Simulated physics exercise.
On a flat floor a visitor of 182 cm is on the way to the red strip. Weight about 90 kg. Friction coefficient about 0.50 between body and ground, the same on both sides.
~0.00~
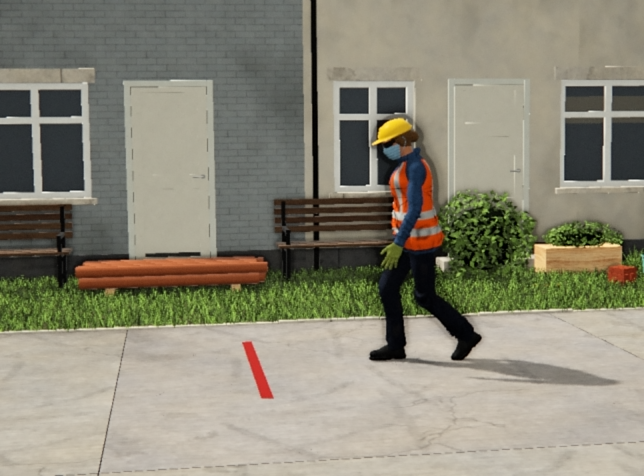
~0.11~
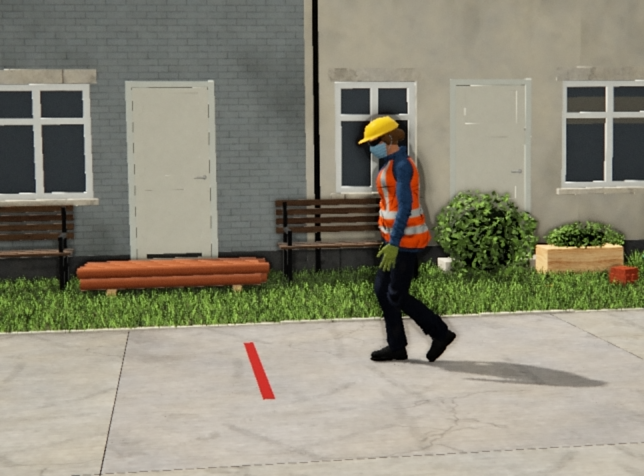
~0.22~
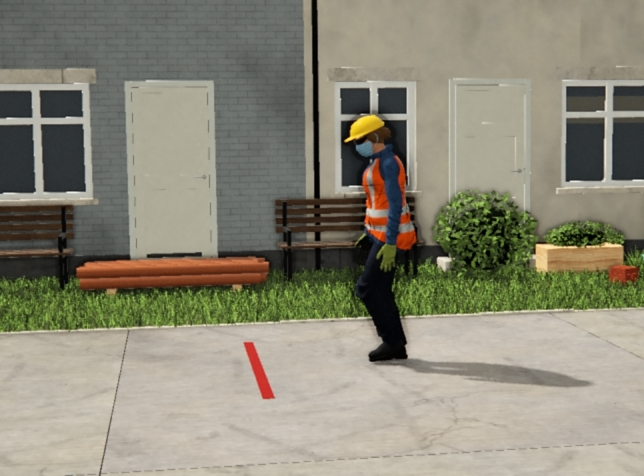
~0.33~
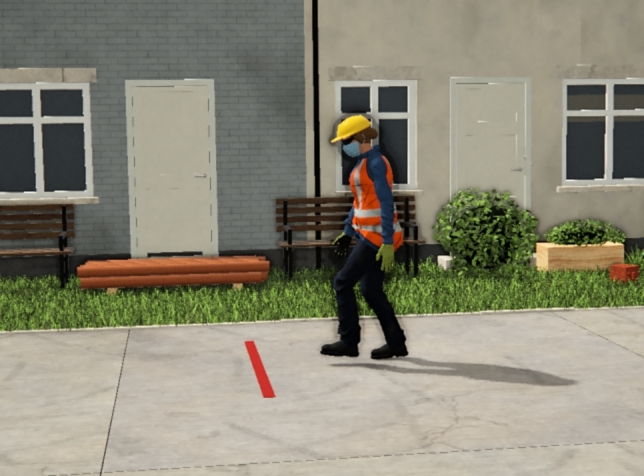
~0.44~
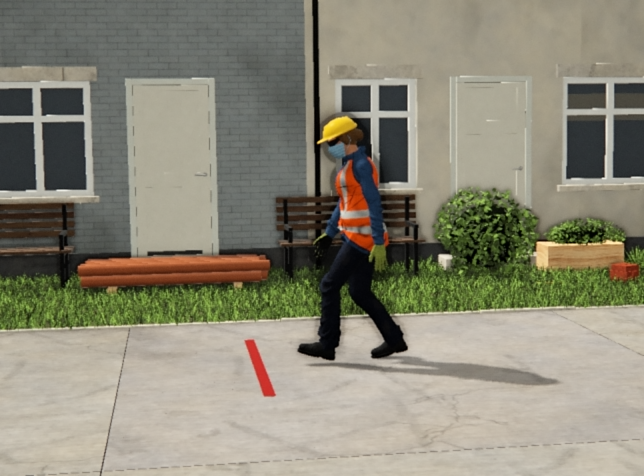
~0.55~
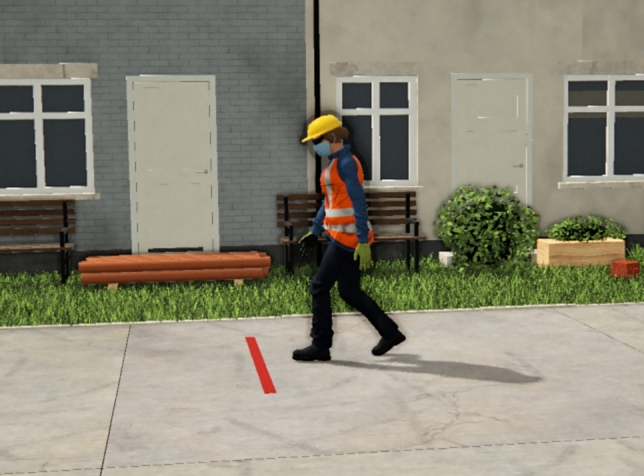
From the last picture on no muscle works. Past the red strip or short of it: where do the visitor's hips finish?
This time the visitor's hips cross the red strip.
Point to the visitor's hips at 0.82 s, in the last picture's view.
Near (315, 269).
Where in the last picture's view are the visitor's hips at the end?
Around (228, 319).
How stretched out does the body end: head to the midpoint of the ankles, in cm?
Some 110 cm apart.
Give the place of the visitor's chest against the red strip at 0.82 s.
Some 35 cm short of it.
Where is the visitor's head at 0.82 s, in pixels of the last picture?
At about (295, 183).
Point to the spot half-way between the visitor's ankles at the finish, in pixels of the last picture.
Near (312, 340).
After 0.82 s the visitor's hips are 41 cm short of the red strip, near (315, 269) in the last picture's view; the visitor's head 29 cm short of the red strip.
After 1.07 s the visitor's hips are 16 cm short of the red strip, near (280, 311) in the last picture's view.
After 1.37 s the visitor's hips are 11 cm past the red strip, near (242, 304) in the last picture's view.
When all is still (2.5 s), visitor's hips cross the red strip; visitor's head crosses the red strip; visitor's chest crosses the red strip.
